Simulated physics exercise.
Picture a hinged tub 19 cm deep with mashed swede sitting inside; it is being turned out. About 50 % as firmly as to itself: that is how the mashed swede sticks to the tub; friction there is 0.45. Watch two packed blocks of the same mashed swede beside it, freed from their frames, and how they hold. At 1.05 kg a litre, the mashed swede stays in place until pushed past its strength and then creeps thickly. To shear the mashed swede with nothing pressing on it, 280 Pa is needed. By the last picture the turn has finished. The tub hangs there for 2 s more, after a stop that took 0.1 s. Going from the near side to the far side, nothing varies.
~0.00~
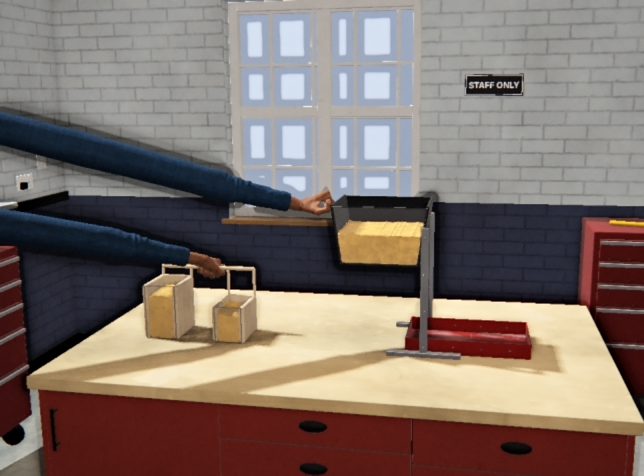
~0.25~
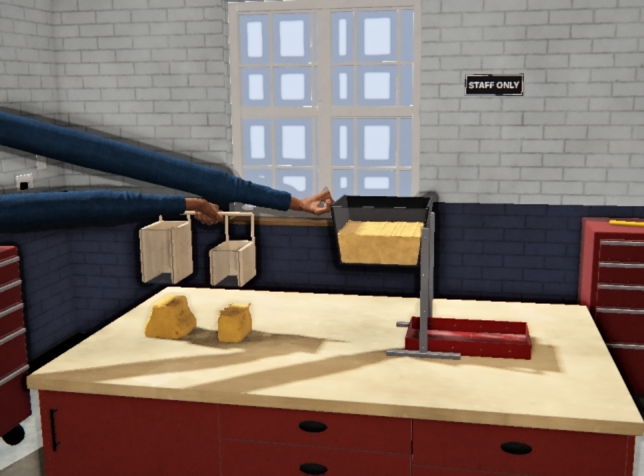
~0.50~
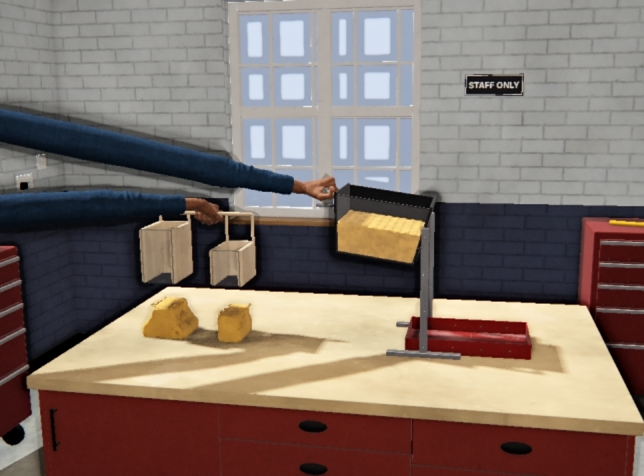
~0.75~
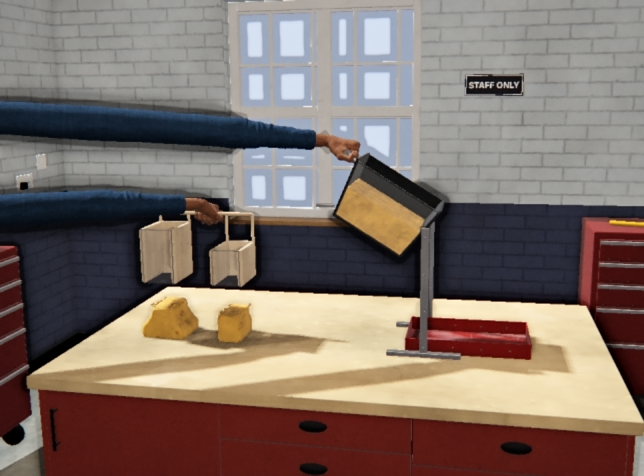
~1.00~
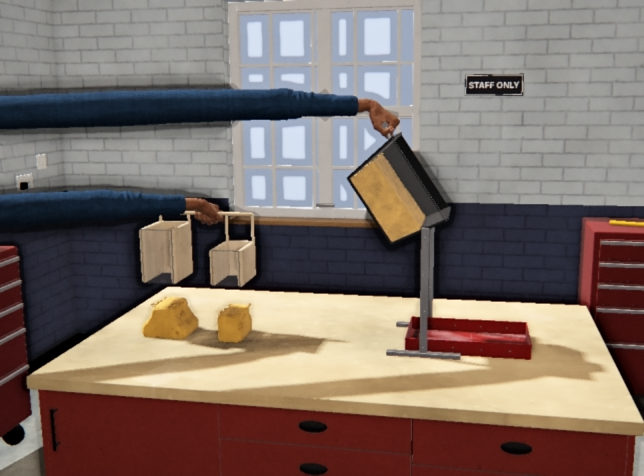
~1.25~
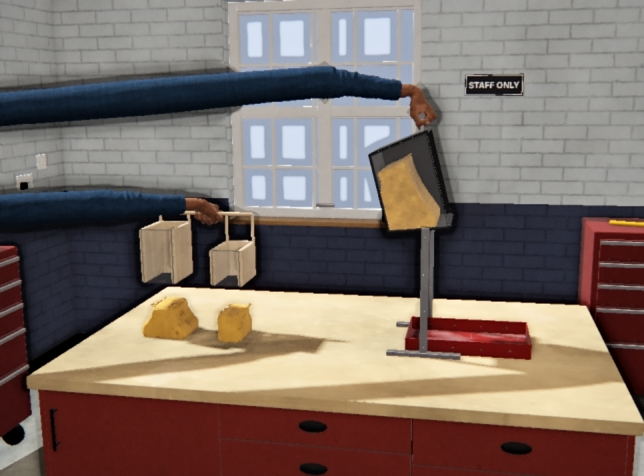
In the video, one hand lifts two open wooden moulds off two yellowish blocks on a workbench, leaving them slightly slumped, and then another hand raises one side of a dark tub of yellowish mash, tilting it steeply.
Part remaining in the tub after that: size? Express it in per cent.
Close to 84 %.
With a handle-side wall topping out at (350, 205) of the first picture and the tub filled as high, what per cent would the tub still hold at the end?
100 %.
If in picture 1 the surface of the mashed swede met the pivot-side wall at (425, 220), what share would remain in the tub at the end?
Then about 50 %.
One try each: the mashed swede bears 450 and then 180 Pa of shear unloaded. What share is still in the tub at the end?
Going in order, it's 100 % and then 65 %.
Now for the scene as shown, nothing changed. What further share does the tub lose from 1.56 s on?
Around 10 % of the whole load.
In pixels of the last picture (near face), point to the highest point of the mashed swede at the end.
Peak location: Approx. (424, 190).
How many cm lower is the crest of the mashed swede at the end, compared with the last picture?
The top ends up some 9 cm below its level in the last picture.
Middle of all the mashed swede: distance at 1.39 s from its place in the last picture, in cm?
Something like 3 cm, give or take.
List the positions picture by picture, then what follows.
In the first frame, handle-side rim at (333, 206), tilt 0 degrees; highest point of the mashed swede at (397, 235); test blocks 16 cm, 10 cm high (left to right).
In the second frame, handle-side rim at (333, 206), tilt 0 degrees; highest point of the mashed swede at (397, 235); test blocks 12 cm, 10 cm high (left to right).
In the third frame, handle-side rim at (337, 194), tilt 8 degrees; highest point of the mashed swede at (341, 222); test blocks 11 cm, 9.9 cm high (left to right).
In the fourth frame, handle-side rim at (359, 161), tilt 32 degrees; highest point of the mashed swede at (348, 189); test blocks 11 cm, 9.9 cm high (left to right).
In the fifth frame, handle-side rim at (394, 139), tilt 56 degrees; highest point of the mashed swede at (374, 162); test blocks 11 cm, 9.9 cm high (left to right).
In the sixth frame, handle-side rim at (427, 133), tilt 76 degrees; highest point of the mashed swede at (402, 162); test blocks 11 cm, 9.9 cm high (left to right).
By 1.39 s, the tub is at 76 degrees and holds 100 %.
By 1.56 s, the tub is at 76 degrees and holds 94 %.
By 1.73 s, the tub is at 76 degrees and holds 90 %.
By 1.90 s, the tub is at 76 degrees and holds 87 %.
By 3.25 s, at the end, the tub is at 76 degrees and holds 84 %.
